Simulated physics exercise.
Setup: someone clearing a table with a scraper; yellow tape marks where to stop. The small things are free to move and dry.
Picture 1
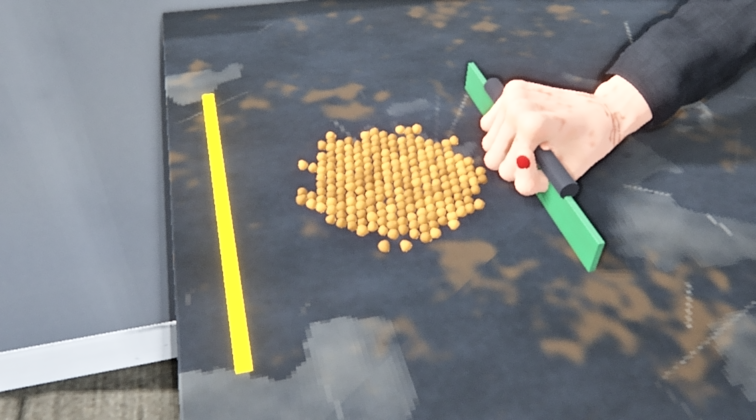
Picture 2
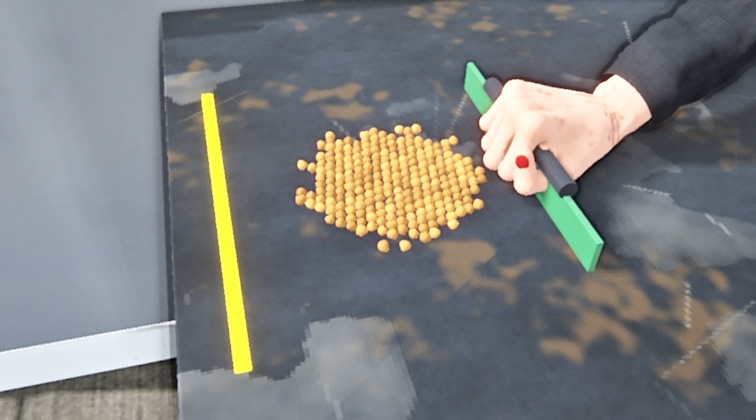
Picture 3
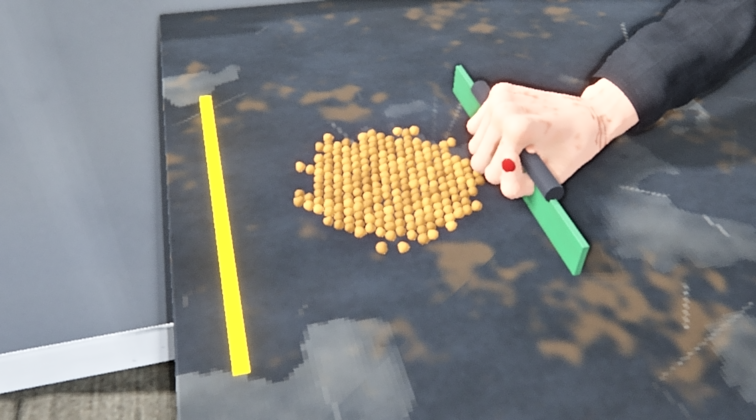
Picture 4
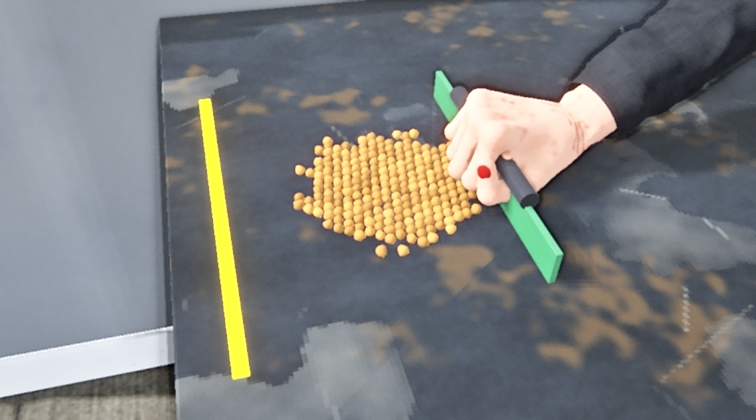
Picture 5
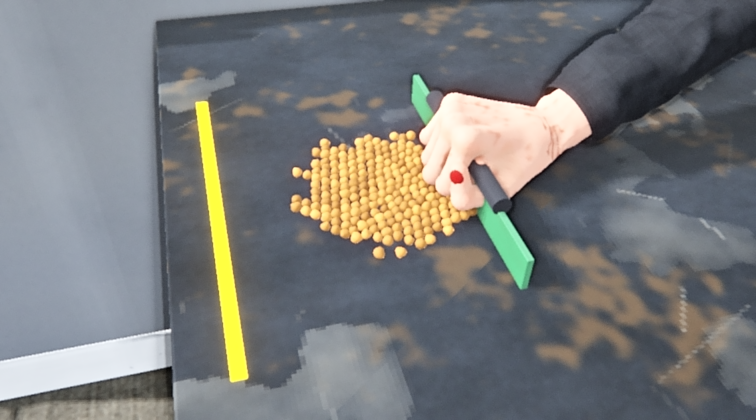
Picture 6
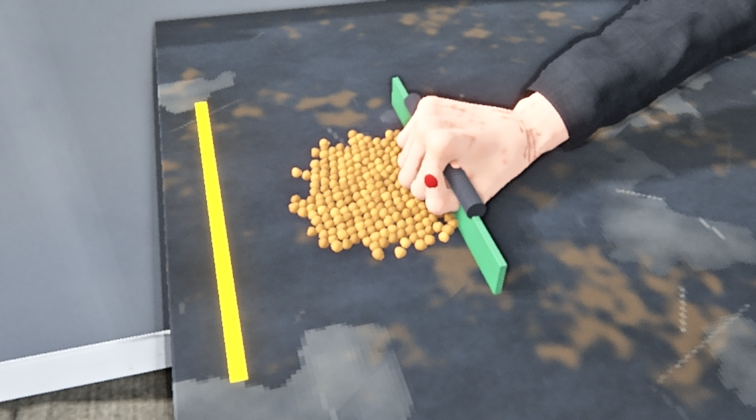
A hand holding a green scraper stayed still at first beside a heap of small round golden balls on a dark table, then slid it left into them, bunching the heap slightly toward the yellow tape.
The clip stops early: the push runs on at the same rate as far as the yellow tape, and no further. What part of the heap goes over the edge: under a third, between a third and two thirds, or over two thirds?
Heap lost: One third up to two.
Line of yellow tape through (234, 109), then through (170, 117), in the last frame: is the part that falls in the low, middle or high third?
First try: Under a third; second try: Over two thirds.
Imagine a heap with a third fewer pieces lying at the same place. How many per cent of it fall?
I'd say close to 40 %.
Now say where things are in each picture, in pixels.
In the first frame, scraper near (585, 240), at rest; yellow tape near (209, 104), about two fingers from the edge; edge at (171, 218); the heap near (388, 180), roasted chickpeas.
In the second frame, scraper near (584, 240), at rest.
In the third frame, scraper near (570, 243); the heap near (386, 182).
In the fourth frame, scraper near (545, 251).
In the fifth frame, scraper near (517, 257); the heap near (382, 187), a little pushed along.
In the sixth frame, scraper near (491, 261); yellow tape near (202, 113); edge at (164, 226); the heap near (372, 189), near two thirds pushed along.
Shortly afterwards, scraper still moving, near (323, 173); heap all on the table, its front near (214, 232).
Next, scraper stopped at the yellow tape; heap near half over the edge.
In the end, scraper stopped at the yellow tape; heap near half over the edge.
